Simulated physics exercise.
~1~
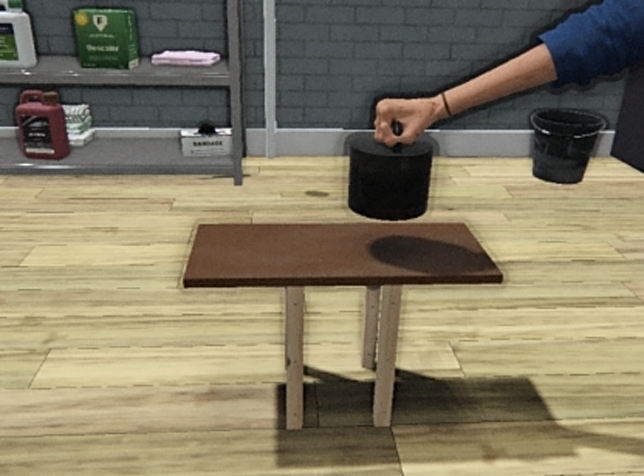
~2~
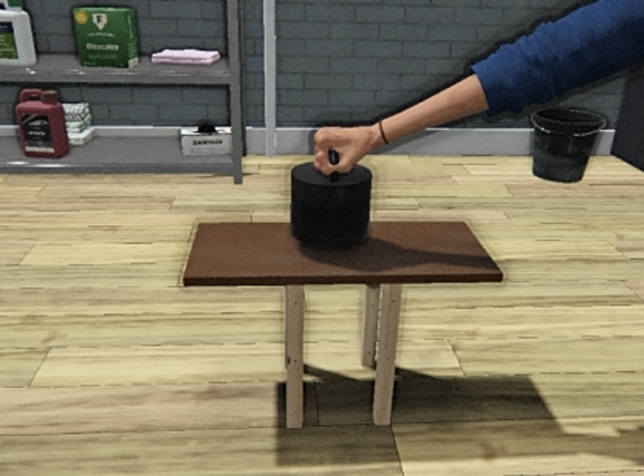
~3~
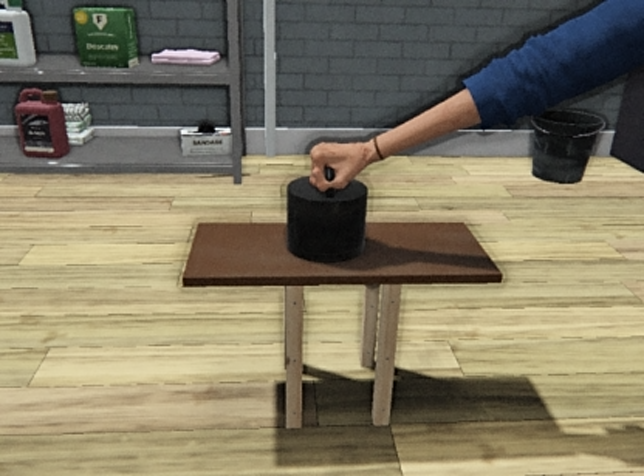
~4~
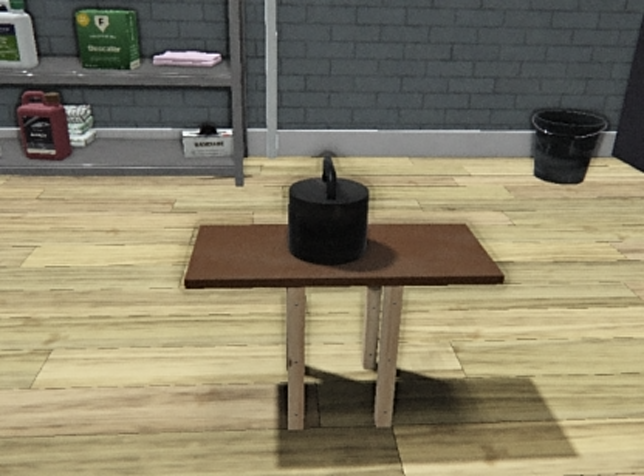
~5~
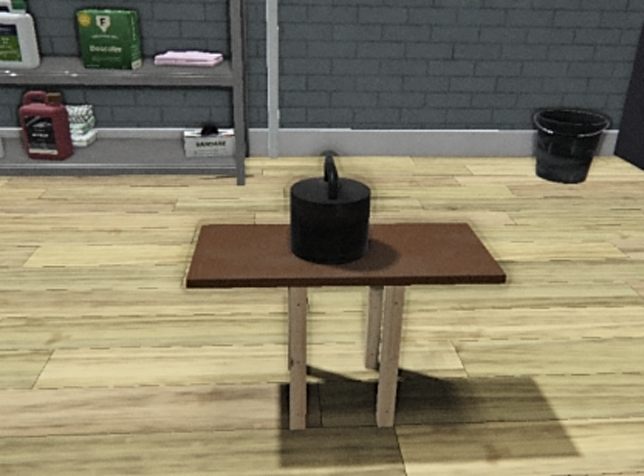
A hand moving a black cylinder left and down onto a small brown table, then letting go, the table staying upright.
